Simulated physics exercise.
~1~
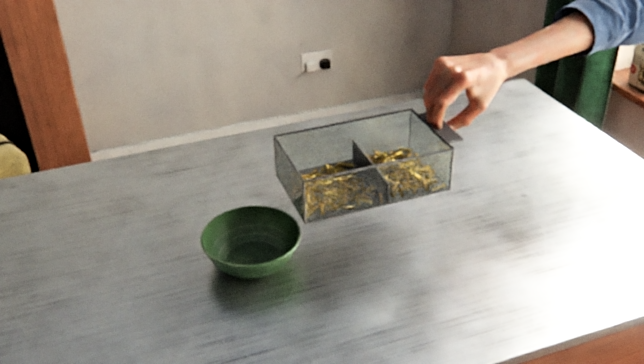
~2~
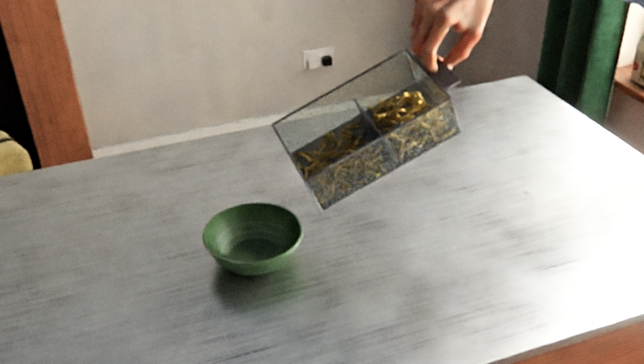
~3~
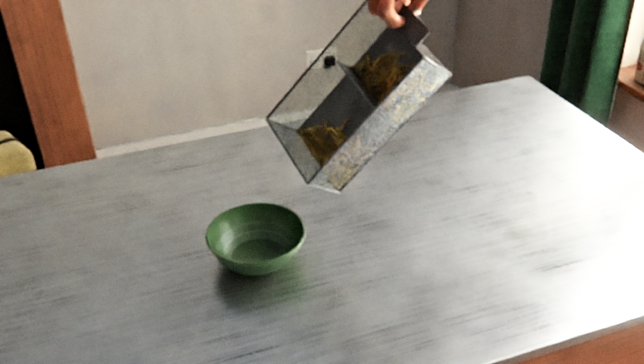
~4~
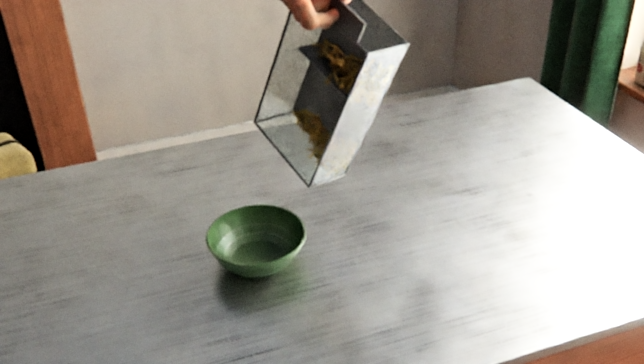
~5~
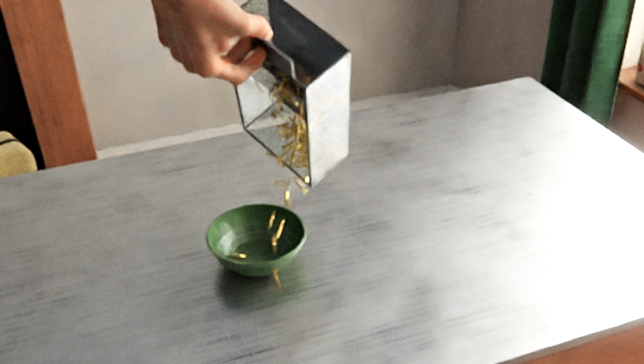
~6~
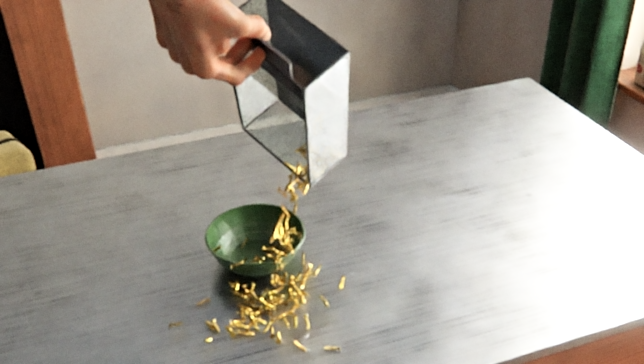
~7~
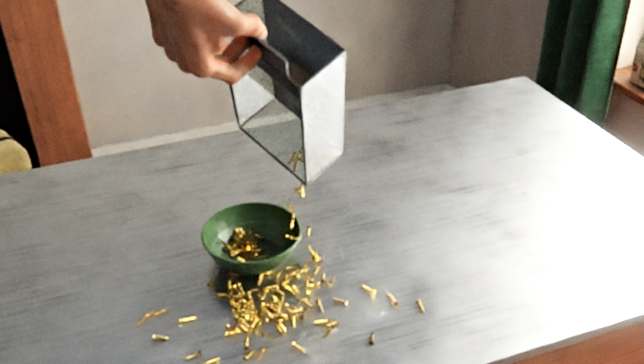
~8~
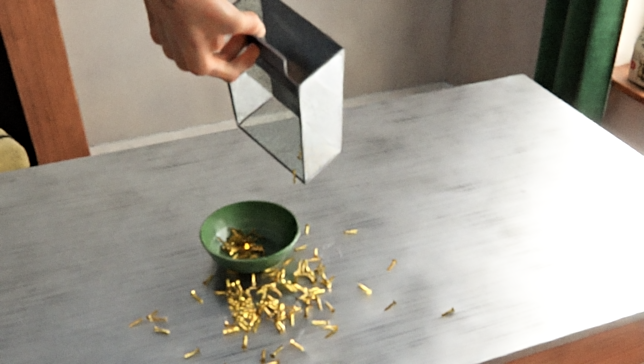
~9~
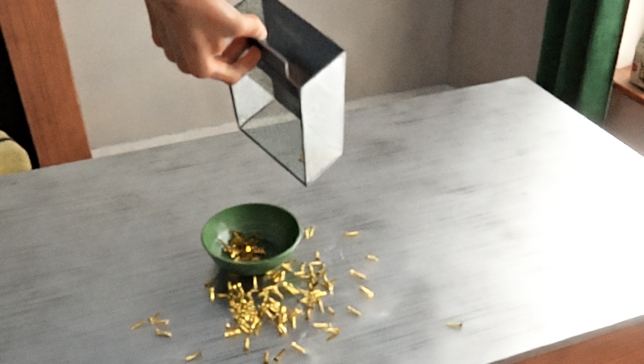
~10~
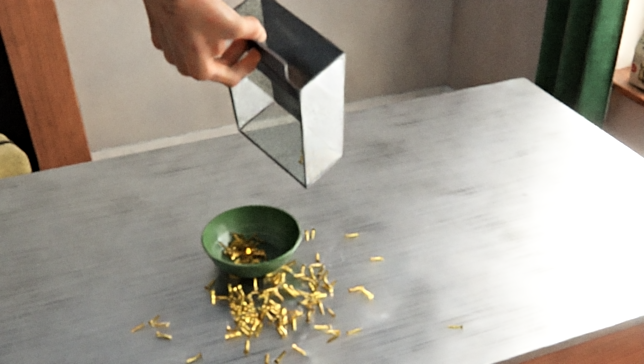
On a grey tabletop, a hand tips a divided clear box, spilling brass-coloured screws into and mostly around a green bowl.
